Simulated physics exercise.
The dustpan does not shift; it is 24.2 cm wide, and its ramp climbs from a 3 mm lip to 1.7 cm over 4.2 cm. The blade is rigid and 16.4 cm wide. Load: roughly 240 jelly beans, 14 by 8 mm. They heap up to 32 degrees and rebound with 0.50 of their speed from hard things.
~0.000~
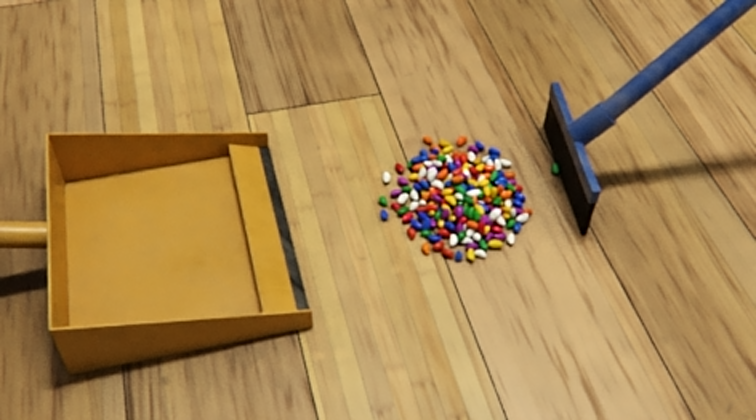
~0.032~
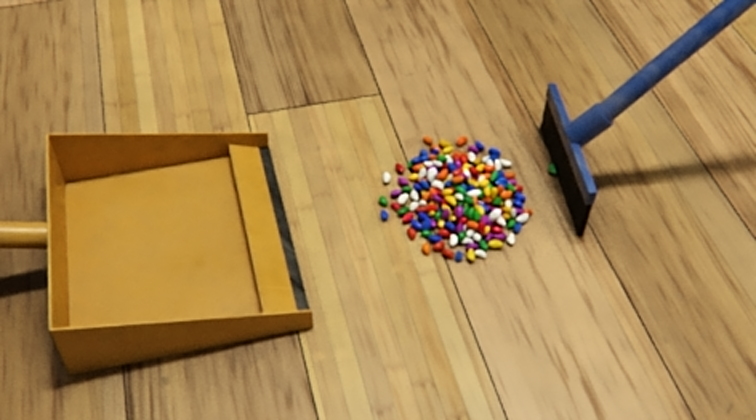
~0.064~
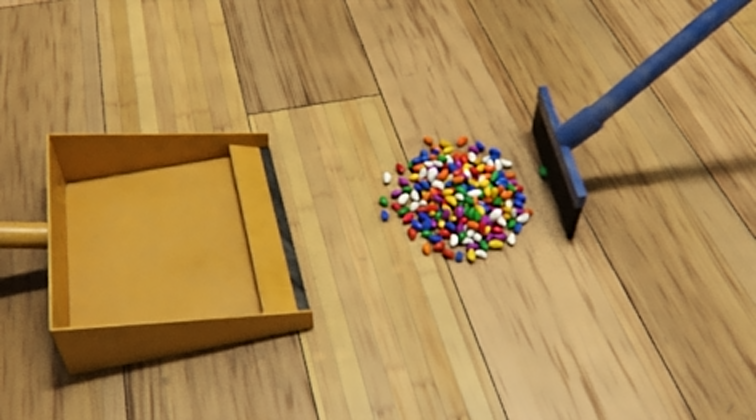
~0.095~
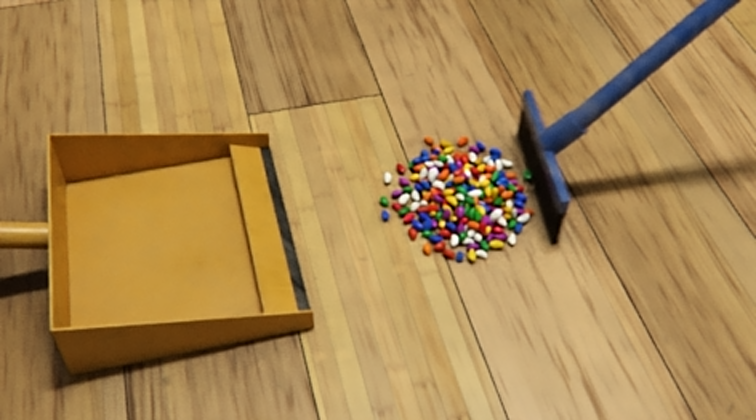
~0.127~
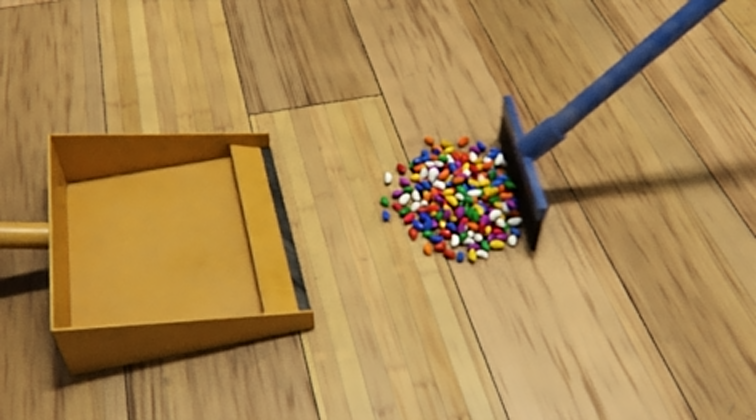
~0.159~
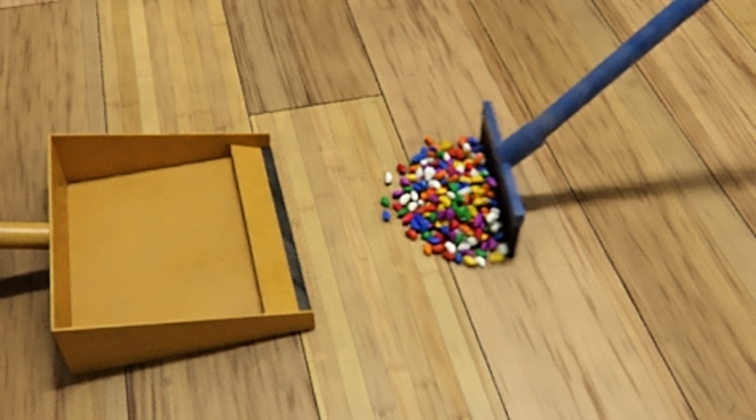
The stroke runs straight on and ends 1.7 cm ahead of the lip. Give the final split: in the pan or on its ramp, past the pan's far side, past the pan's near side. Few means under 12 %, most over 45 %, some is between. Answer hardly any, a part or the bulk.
Pan: A part, far side: Hardly any, near side: Hardly any.
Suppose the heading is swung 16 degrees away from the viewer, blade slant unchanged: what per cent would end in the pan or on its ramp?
Then about 40 per cent.
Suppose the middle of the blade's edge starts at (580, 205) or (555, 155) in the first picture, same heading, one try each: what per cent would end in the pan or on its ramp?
Some 20 and 40 per cent.
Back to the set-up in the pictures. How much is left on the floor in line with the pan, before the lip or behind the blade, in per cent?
About 60 per cent.
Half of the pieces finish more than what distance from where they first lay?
Some 20 cm.
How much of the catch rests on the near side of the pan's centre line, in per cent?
Roughly 60 per cent.
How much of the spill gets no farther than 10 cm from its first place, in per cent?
Some 5 per cent.
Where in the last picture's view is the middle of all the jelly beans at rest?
Around (294, 220).
After 0.29 s, middle of the blade 12 cm from the lip; 0 % over the lip, far side 0 %, near side 0 %.
After 0.38 s, middle of the blade 5 cm from the lip; 0 % over the lip, far side 0 %, near side 5 %.
After 0.60 s, middle of the blade 3 cm from the lip; 35 % over the lip, far side 5 %, near side 5 %.
At rest (2.2 s), pan 35 %, far side 5 %, near side 5 %, in front of the lip or behind the blade 60 %.
